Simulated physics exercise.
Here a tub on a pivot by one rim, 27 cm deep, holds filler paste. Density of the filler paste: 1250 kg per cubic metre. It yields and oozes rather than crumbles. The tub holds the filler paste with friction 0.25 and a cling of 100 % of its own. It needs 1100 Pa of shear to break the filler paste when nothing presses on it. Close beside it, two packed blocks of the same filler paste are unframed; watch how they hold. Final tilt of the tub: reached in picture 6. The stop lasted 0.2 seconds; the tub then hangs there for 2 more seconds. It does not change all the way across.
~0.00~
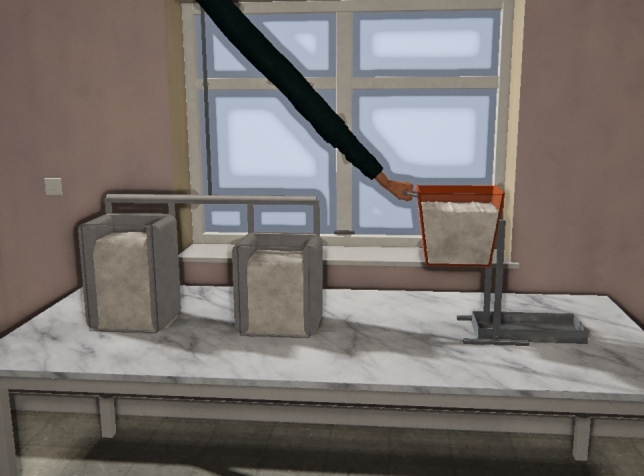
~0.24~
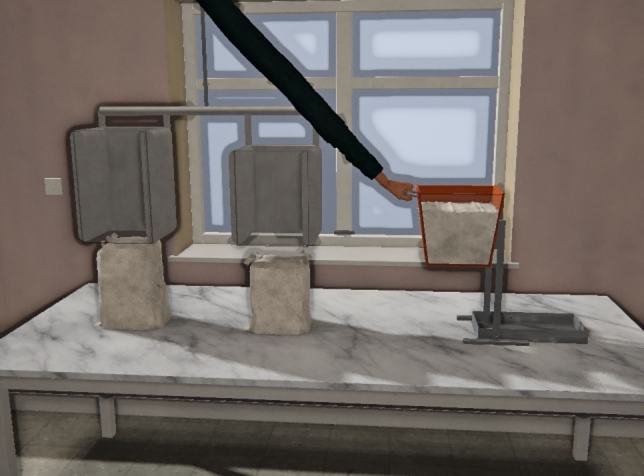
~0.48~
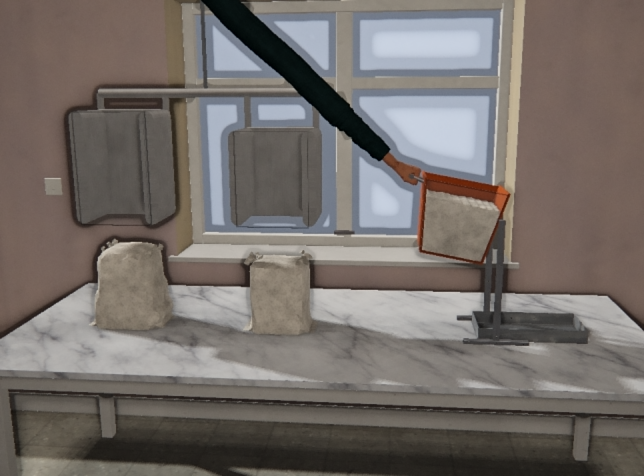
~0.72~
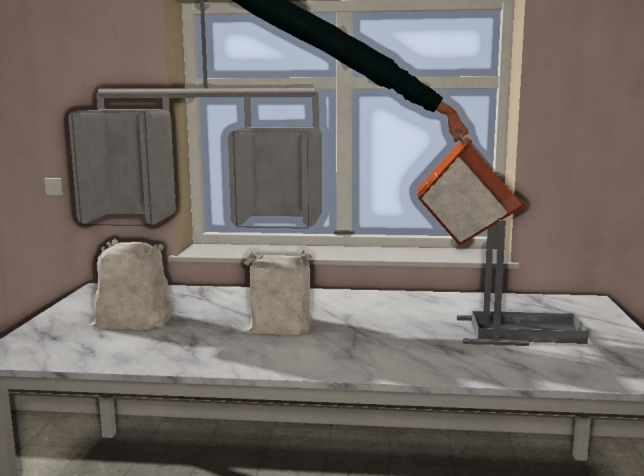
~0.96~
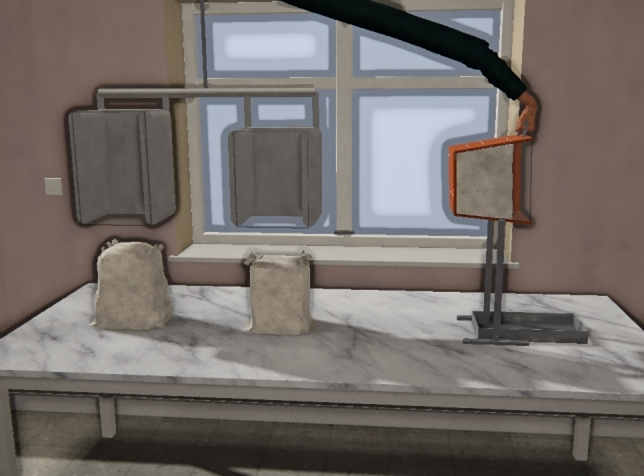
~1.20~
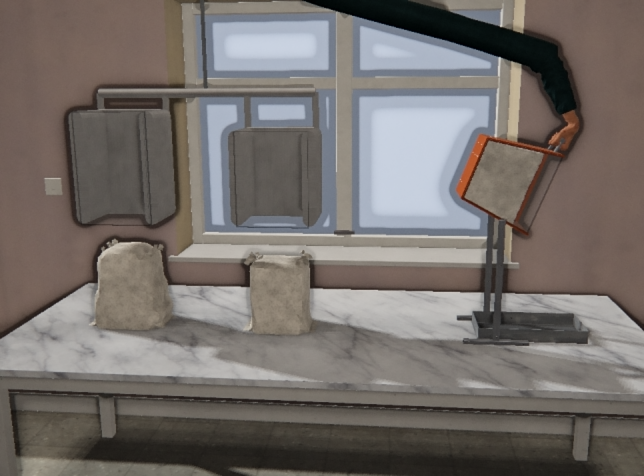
In a room with dull pink walls, a fixed, level view faces a white marble-topped table before a pale-paned window. Grey open boxes enclose two beige blocks at left, while a dark-sleeved arm holds an orange-rimmed tub of beige filler on a grey stand at right. The boxes rise off the blocks, the left block slumps slightly, and the hand swings the tub clockwise past sideways.
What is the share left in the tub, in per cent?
About 0 %.
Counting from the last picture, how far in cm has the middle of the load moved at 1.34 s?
Looks like around 1 cm to me.
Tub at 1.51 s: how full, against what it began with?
Near 100 %.
By 1.34 s, the tub is at 111 degrees and holds 100 %.
By 1.51 s, the tub is at 111 degrees and holds 100 %.
By 1.68 s, the tub is at 111 degrees and holds 71 %.
By 1.85 s, the tub is at 111 degrees and holds 26 %.
By 3.20 s, at the end, the tub is at 111 degrees and holds 0 %.
